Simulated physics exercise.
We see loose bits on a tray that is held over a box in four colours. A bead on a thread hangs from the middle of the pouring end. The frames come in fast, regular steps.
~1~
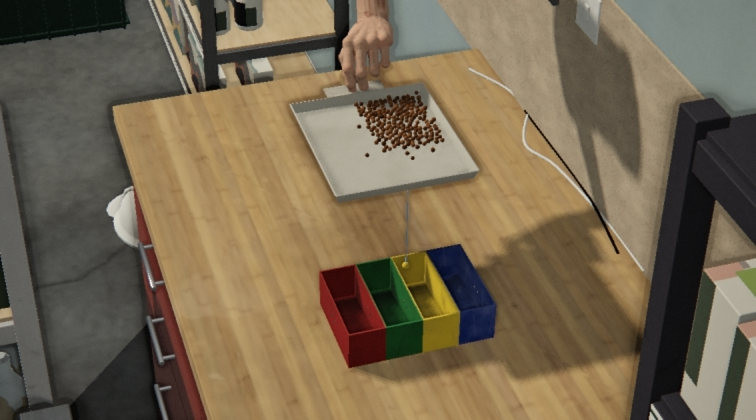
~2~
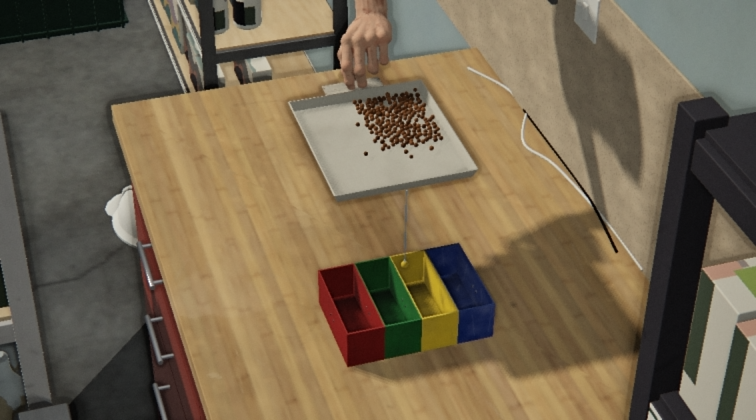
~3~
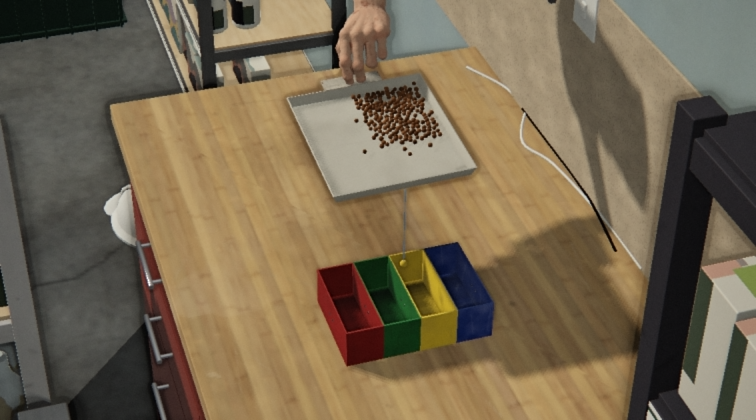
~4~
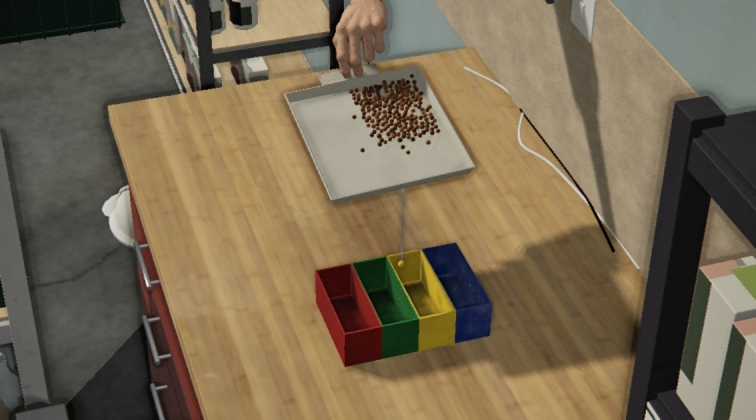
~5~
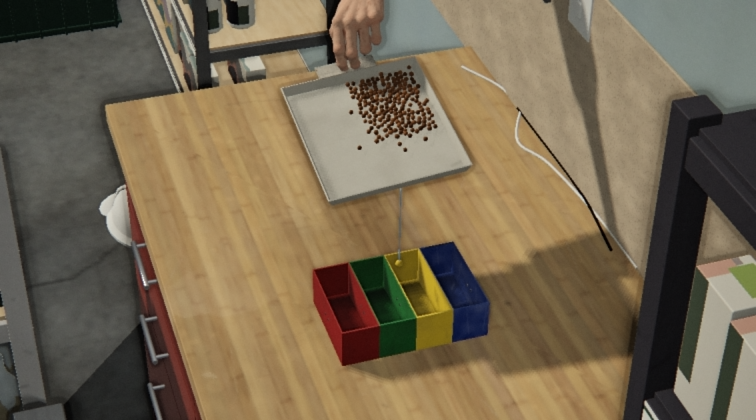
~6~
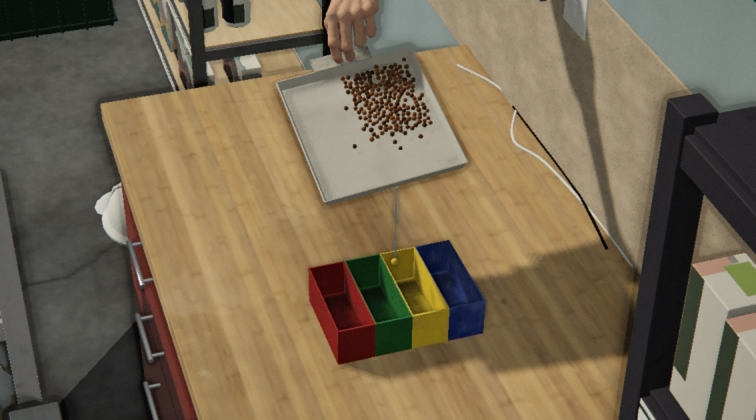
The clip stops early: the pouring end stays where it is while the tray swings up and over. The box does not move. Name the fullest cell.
The red one ends fullest.
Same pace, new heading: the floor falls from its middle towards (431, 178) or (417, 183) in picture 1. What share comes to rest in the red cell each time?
First some 0, then 0 per cent.
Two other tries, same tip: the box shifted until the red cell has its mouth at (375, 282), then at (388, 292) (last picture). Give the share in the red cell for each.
Roughly 0 per cent, and 0 per cent.
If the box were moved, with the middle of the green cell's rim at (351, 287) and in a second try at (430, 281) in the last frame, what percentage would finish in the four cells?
About 90 and 0 per cent.
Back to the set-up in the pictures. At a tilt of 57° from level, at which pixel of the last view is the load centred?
Around (337, 233).
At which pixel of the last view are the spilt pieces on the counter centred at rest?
Roughly at (281, 365).
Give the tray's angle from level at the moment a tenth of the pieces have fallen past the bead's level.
At about 50°.
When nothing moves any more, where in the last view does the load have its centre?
Near (338, 325).
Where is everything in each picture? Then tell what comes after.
The first frame shows corners of the pouring end near (339, 193) and (474, 169), level; middle of the load near (401, 122), cereal balls; bead on its thread near (406, 266); red cell near (367, 344); green cell near (404, 337); yellow cell near (441, 329); blue cell near (477, 321).
The second frame shows corners of the pouring end near (337, 193) and (473, 167), level; middle of the load near (400, 120).
The third frame shows corners of the pouring end near (336, 193) and (472, 166), tipped barely, lowest at the left corner; middle of the load near (399, 116).
The fourth frame shows corners of the pouring end near (334, 196) and (470, 165), tipped a little, lowest at the left corner; middle of the load near (397, 111).
The fifth frame shows corners of the pouring end near (331, 197) and (467, 163), tipped a little, lowest at the left corner; middle of the load near (394, 106).
The sixth frame shows corners of the pouring end near (327, 198) and (463, 160), tipped a little, lowest at the left corner; middle of the load near (389, 101); red cell near (356, 341); green cell near (394, 333); yellow cell near (430, 325); blue cell near (466, 317).
Shortly afterwards, tray tipped steeply; near half on the tray; near a quarter in the red cell; only a few in the green cell; near a third falling or outside the box.
Next, tray tipped right over; only a few on the tray; near two thirds in the red cell; only a few in the green cell; only a few in the yellow cell; only a few in the blue cell; near a third falling or outside the box.
Some moments later, tray tipped past a quarter turn; near two thirds in the red cell; only a few in the green cell; only a few in the yellow cell; only a few in the blue cell; near a quarter falling or outside the box.
In the end, tray tipped past a quarter turn; near two thirds in the red cell; only a few in the green cell; only a few in the yellow cell; only a few in the blue cell; near a quarter outside the box.
